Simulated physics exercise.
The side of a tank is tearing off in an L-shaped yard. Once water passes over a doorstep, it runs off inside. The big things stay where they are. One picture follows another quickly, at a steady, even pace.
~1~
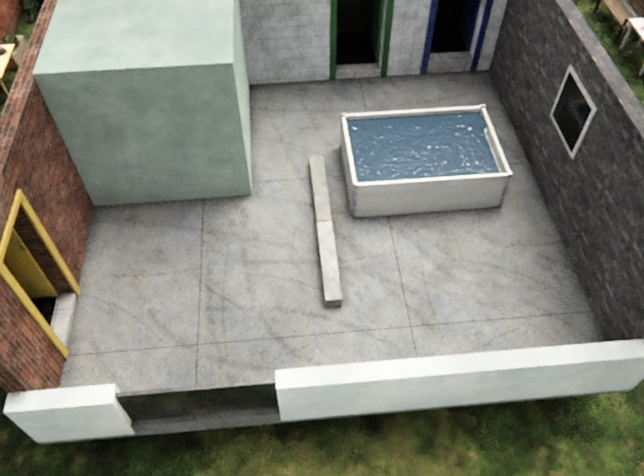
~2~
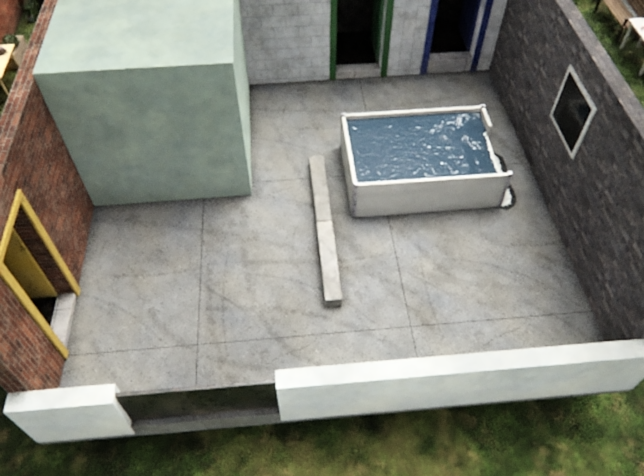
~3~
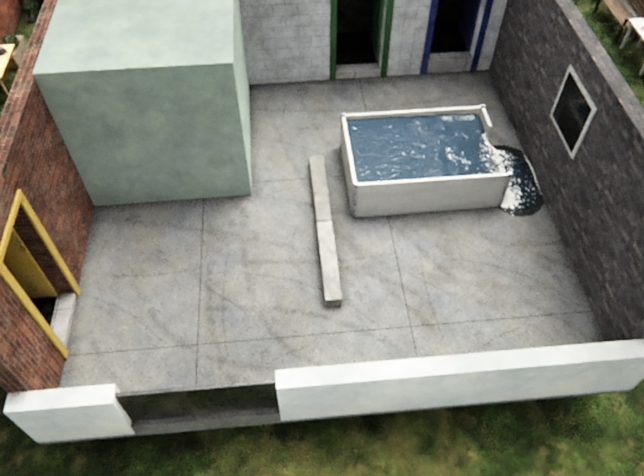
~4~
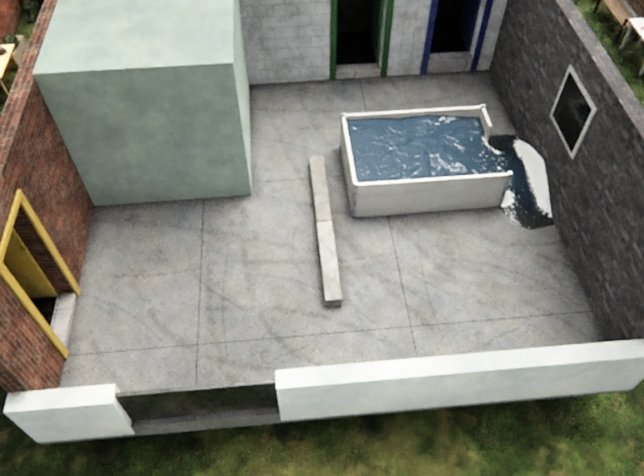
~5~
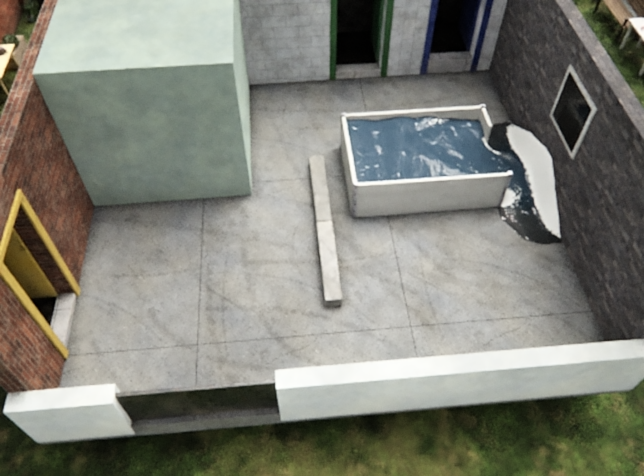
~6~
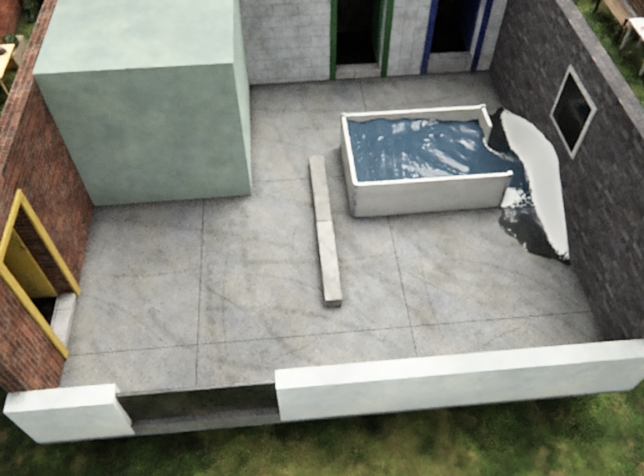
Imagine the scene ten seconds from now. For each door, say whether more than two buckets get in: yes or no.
Blue door: No; green door: No; yellow door: No.
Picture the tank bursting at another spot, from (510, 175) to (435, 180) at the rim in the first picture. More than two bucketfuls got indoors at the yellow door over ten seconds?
Log - yellow door: Above threshold.
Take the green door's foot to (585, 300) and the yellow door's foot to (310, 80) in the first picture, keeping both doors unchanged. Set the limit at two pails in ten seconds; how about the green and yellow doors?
In short: Green door stays within it; yellow door stays within it.
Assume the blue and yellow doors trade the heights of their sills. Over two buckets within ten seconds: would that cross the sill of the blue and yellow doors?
In short: The blue one takes more, the yellow one stays under.
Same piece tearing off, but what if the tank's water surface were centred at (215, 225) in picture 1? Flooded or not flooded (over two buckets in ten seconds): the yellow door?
Note: Yellow door does not reach it.
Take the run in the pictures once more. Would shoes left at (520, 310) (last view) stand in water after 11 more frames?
Outcome at that point: Inundated.
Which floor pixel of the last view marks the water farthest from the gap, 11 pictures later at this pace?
Somewhere near (388, 385).
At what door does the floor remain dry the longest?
Answer: The yellow-painted one.
A moment on, water covers 20 % of the floor; the blue door wet at the sill, nothing in, the green door not reached, the yellow door not reached.
Next, water covers 30 % of the floor; the blue door wet at the sill, nothing in, the green door wet at the sill, nothing in, the yellow door not reached.
Then, water covers 50 % of the floor; the blue door wet at the sill, nothing in, the green door wet at the sill, nothing in, the yellow door not reached.
Later, water covers 85 % of the floor; the blue door wet at the sill, nothing in, the green door wet at the sill, nothing in, the yellow door under two buckets in.
In the end, water covers 95 % of the floor; the blue door wet at the sill, nothing in, the green door wet at the sill, nothing in, the yellow door under two buckets in.
